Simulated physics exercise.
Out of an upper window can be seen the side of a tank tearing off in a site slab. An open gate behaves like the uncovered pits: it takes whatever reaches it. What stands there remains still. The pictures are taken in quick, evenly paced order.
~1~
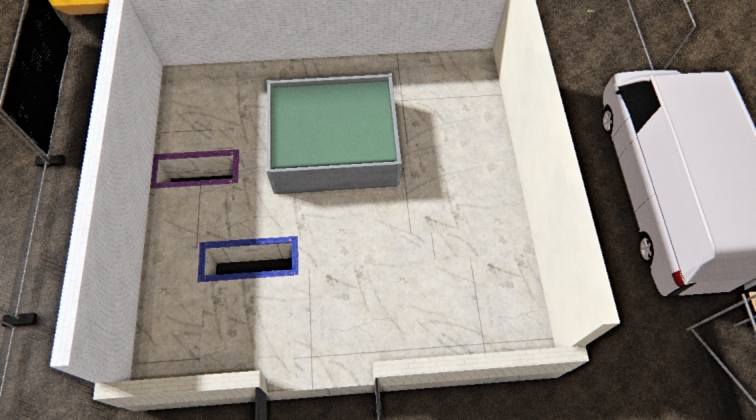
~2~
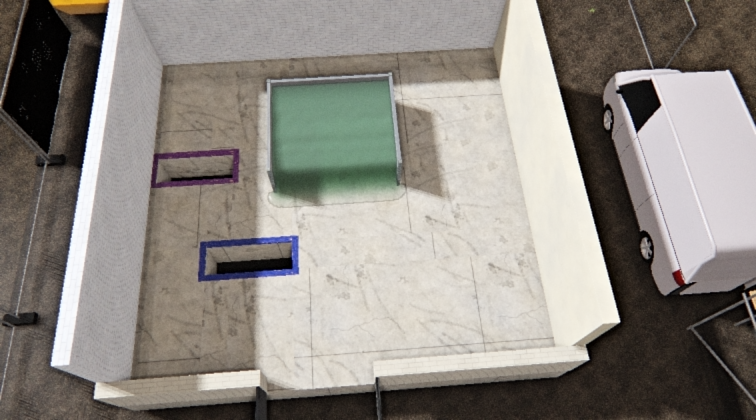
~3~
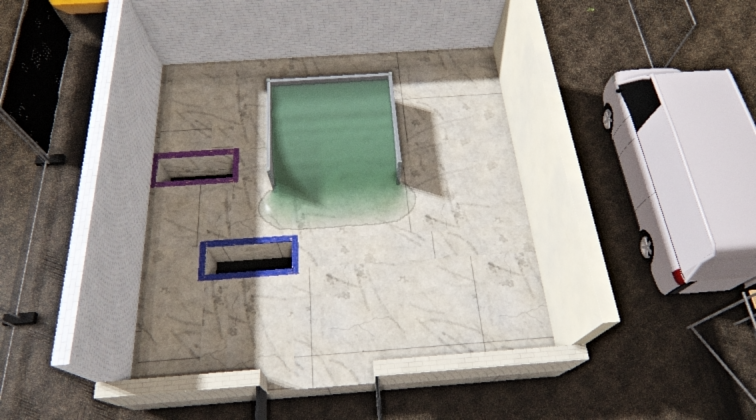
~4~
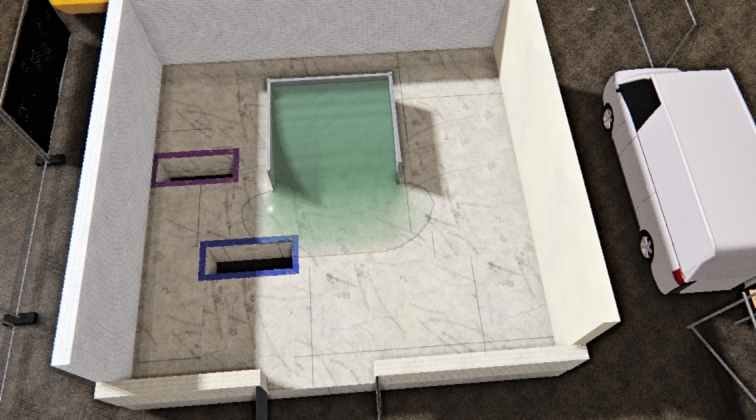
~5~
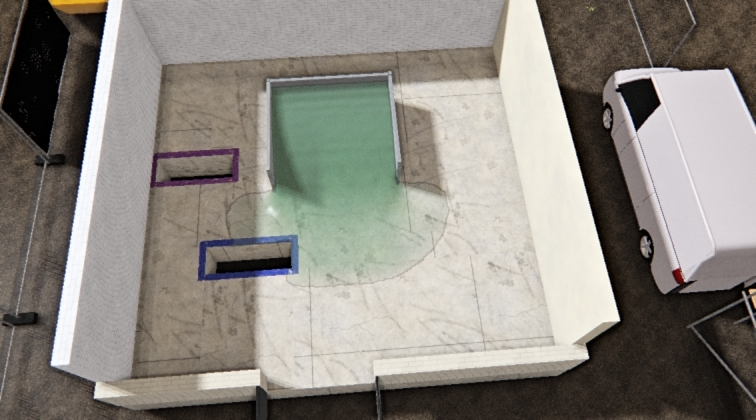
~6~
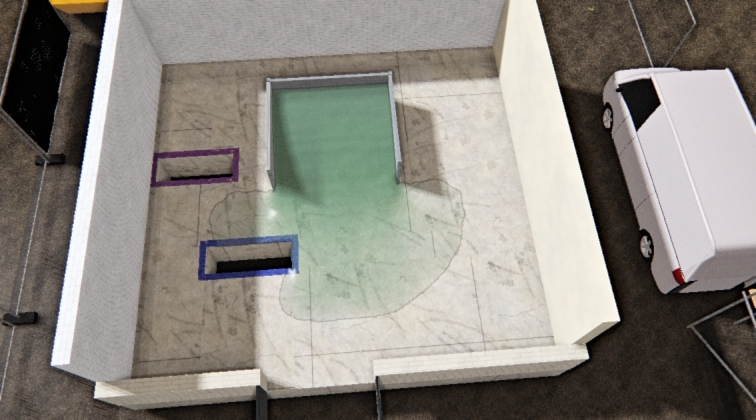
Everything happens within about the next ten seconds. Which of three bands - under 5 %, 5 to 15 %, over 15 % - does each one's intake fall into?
The gate carries off upward of fifteen per cent; the purple pit carries off beneath five per cent; the blue pit carries off upward of fifteen per cent.
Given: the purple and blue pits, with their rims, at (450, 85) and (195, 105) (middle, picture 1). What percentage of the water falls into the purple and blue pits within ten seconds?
Split: Purple 10 %, blue 6 %.
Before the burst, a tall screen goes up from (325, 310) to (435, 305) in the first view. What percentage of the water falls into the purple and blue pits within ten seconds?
Purple 8 %, blue 30 %.
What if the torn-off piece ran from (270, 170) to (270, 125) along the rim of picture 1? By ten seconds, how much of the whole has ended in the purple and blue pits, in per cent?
I'd say the purple pit gets around 45 percent and the blue pit around 6 percent.
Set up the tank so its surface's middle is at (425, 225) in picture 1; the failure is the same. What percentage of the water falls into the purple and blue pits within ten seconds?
The purple pit gets 10 per cent and the blue pit 6 per cent.
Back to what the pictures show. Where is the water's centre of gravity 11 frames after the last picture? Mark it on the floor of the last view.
Near (362, 232).
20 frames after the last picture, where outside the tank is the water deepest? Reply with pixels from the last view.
It should be deepest at about (553, 353).
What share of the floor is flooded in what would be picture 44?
Roughly 75 percent.
A moment on, water covers 35 % of the floor; the gate 3 %, the purple pit 0 %, the blue pit 7 %.
Next, water covers 40 % of the floor; the gate 12 %, the purple pit 0 %, the blue pit 12 %.
Then, water covers 45 % of the floor; the gate 22 %, the purple pit 0 %, the blue pit 17 %.
Later, water covers 75 % of the floor; the gate 30 %, the purple pit 0 %, the blue pit 20 %.
In the end, water covers 85 % of the floor; the gate 33 %, the purple pit 1 %, the blue pit 22 %.
